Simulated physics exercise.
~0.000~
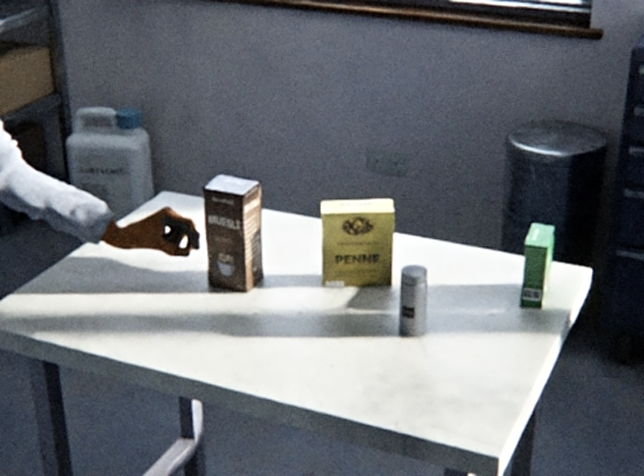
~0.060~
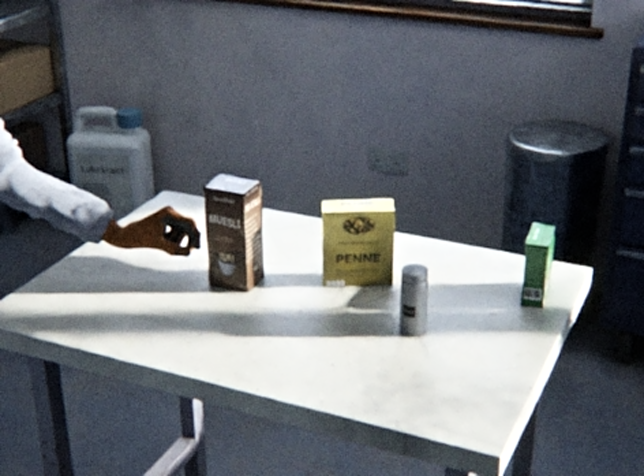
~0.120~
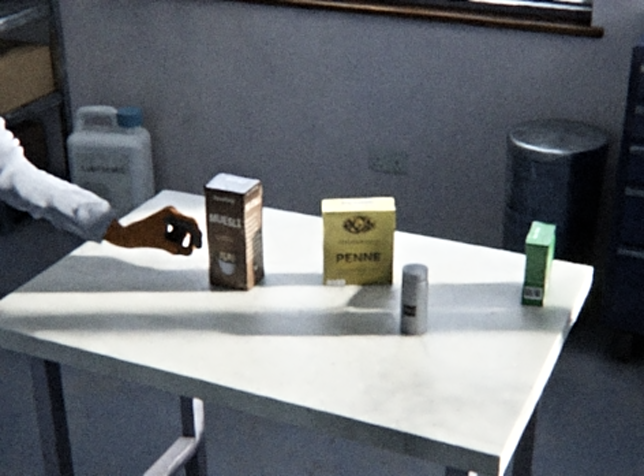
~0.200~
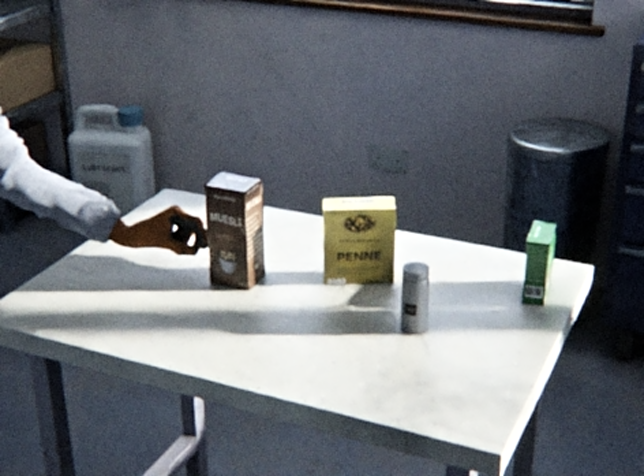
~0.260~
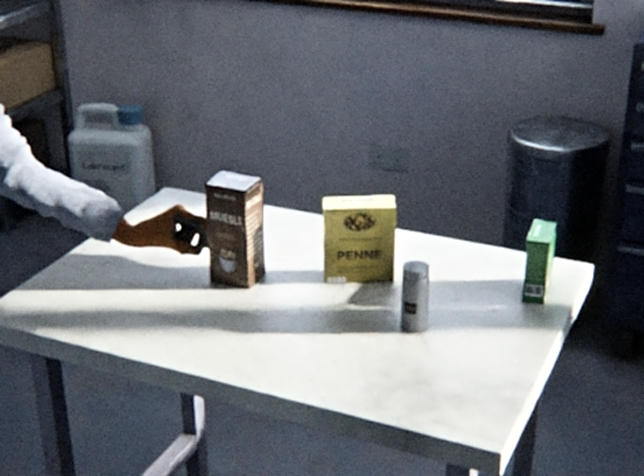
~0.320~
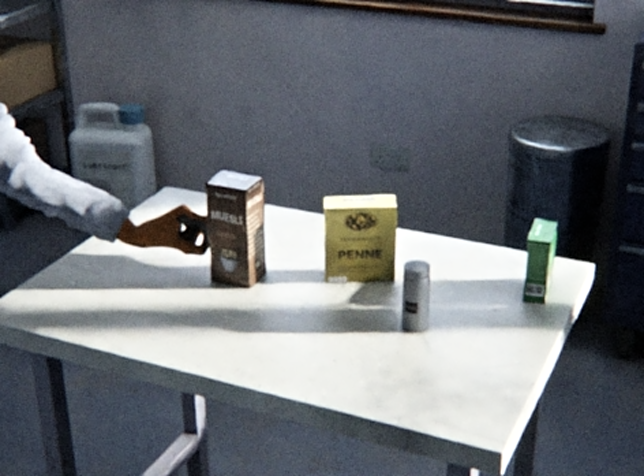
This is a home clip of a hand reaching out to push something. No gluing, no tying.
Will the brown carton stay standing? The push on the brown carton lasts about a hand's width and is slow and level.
Yes - ends up erect.
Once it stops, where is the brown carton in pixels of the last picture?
At about (295, 240).
After 0.72 s, brown carton shifted a little near (254, 232).
After 1.12 s, brown carton shifted about its own width near (280, 237).
After 2.22 s, brown carton shifted about its own width near (295, 240).
In the end (3.4 s), moved from the start, brown carton. At the end, from the last picture's camera, brown carton near (295, 240).
